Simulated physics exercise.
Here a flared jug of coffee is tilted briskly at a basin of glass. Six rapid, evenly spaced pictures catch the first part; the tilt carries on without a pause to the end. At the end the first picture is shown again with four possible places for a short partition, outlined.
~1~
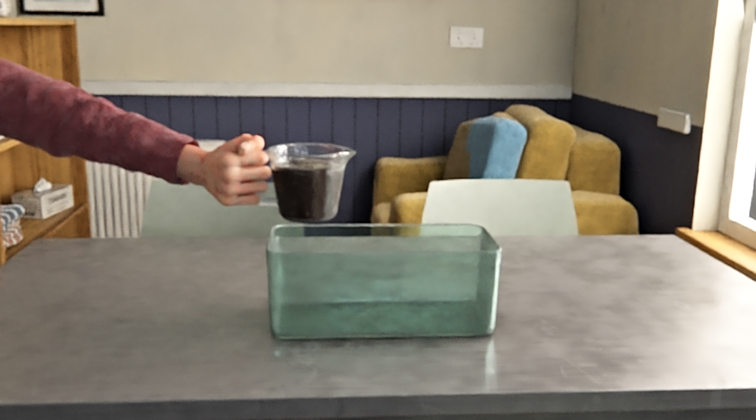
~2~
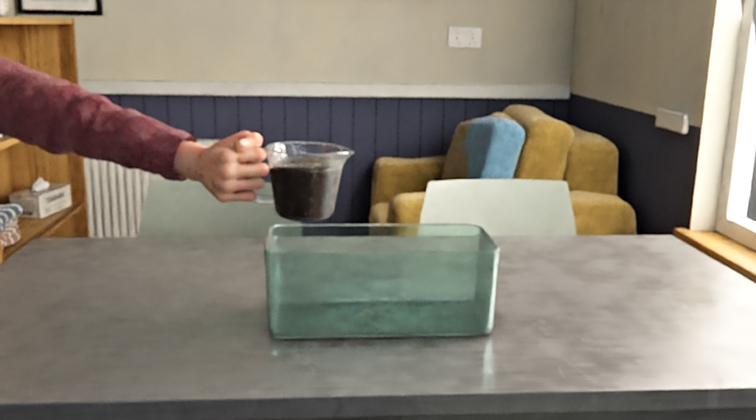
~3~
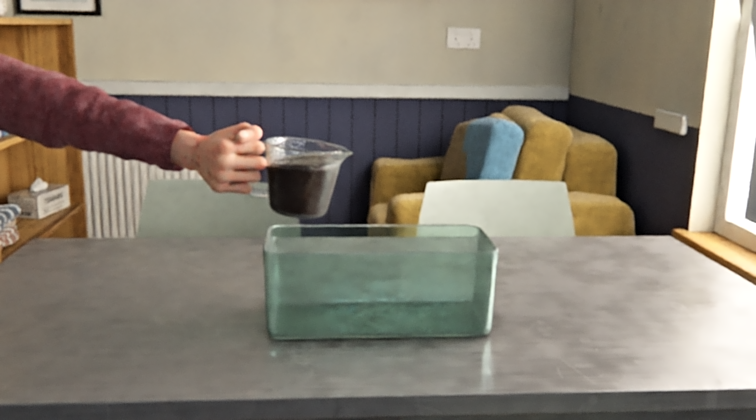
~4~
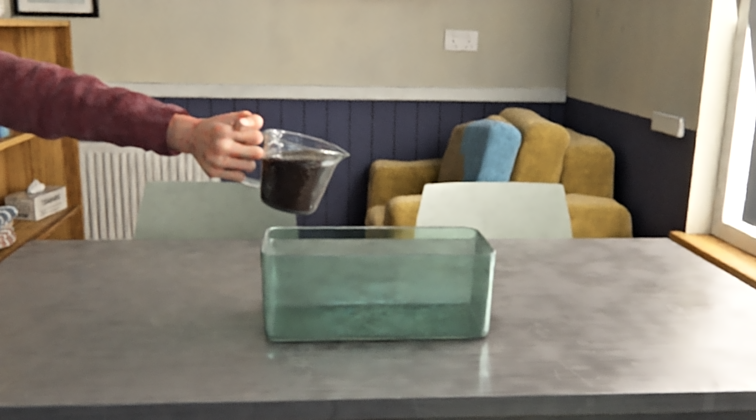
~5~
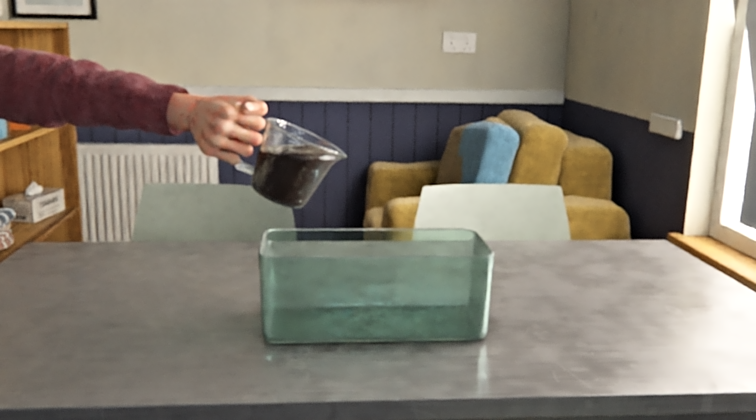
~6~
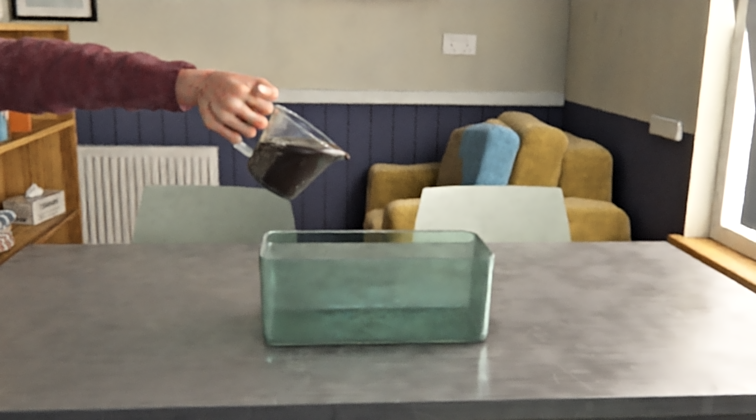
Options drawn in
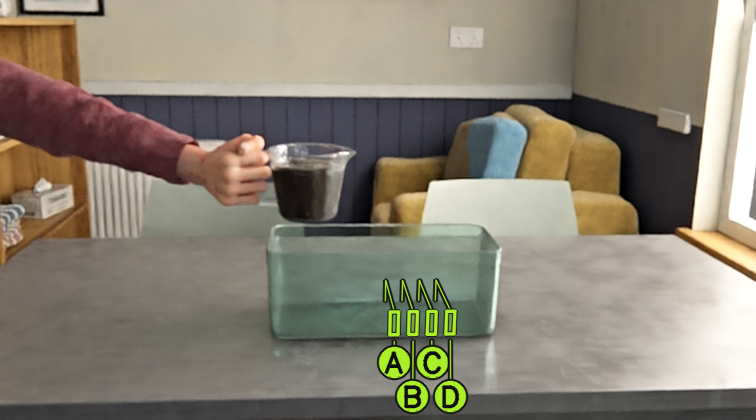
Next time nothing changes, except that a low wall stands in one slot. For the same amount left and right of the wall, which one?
Use place C.
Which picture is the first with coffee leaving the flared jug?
In picture 6.
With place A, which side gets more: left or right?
More ends on the right.
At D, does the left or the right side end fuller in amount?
The left one.
On the marked copy, A at (394, 340); B at (413, 340); C at (431, 340); D at (450, 340).
If A is chosen, about 8 % ends left of the wall and 90 % right of it.
If B is chosen, about 16 % ends left of the wall and 83 % right of it.
If C is chosen, about 56 % ends left of the wall and 42 % right of it.
If D is chosen, about 89 % ends left of the wall and 8 % right of it.
